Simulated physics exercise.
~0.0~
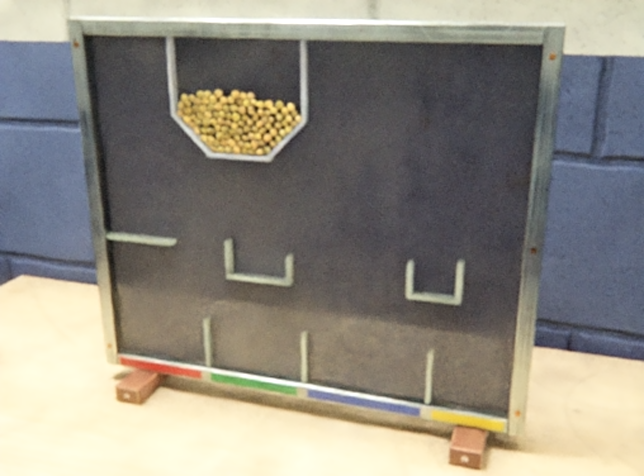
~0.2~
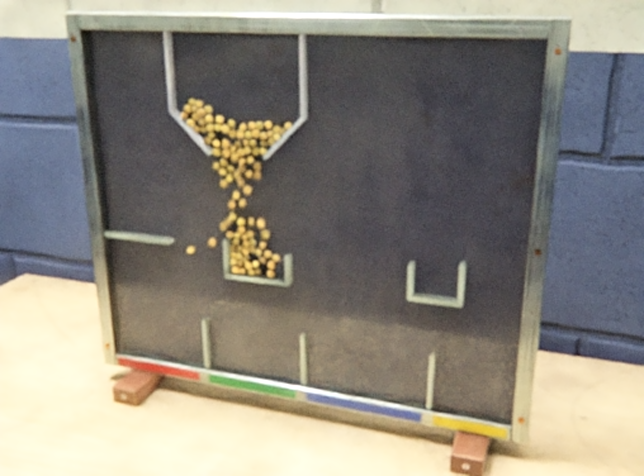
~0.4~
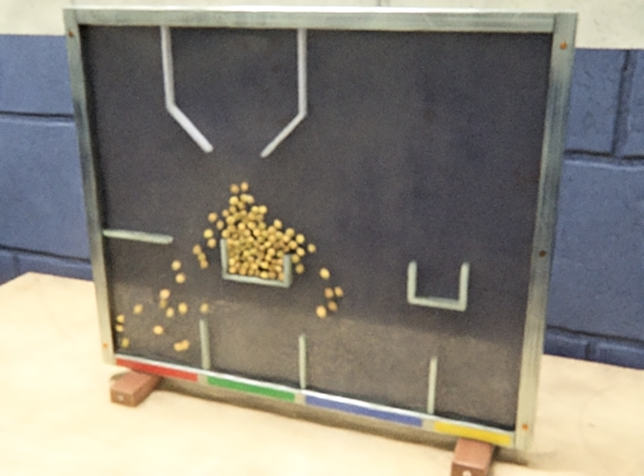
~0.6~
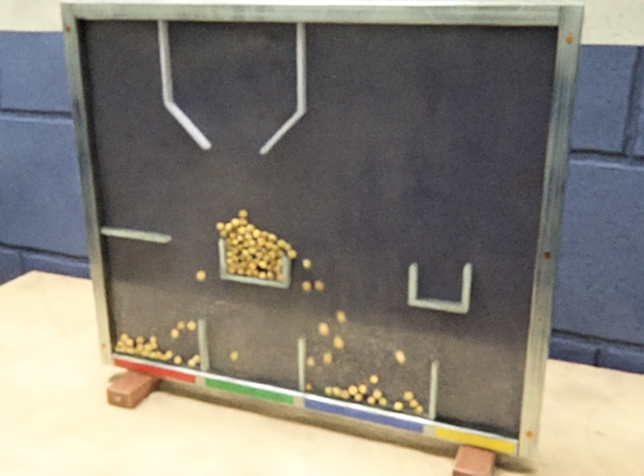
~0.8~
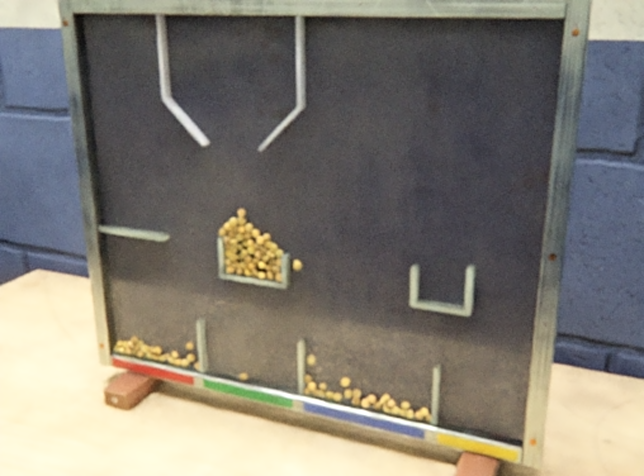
Dark upright panel releasing dried chickpeas from a hopper, heaping a cup-shaped ledge and spilling into the red and blue bins.
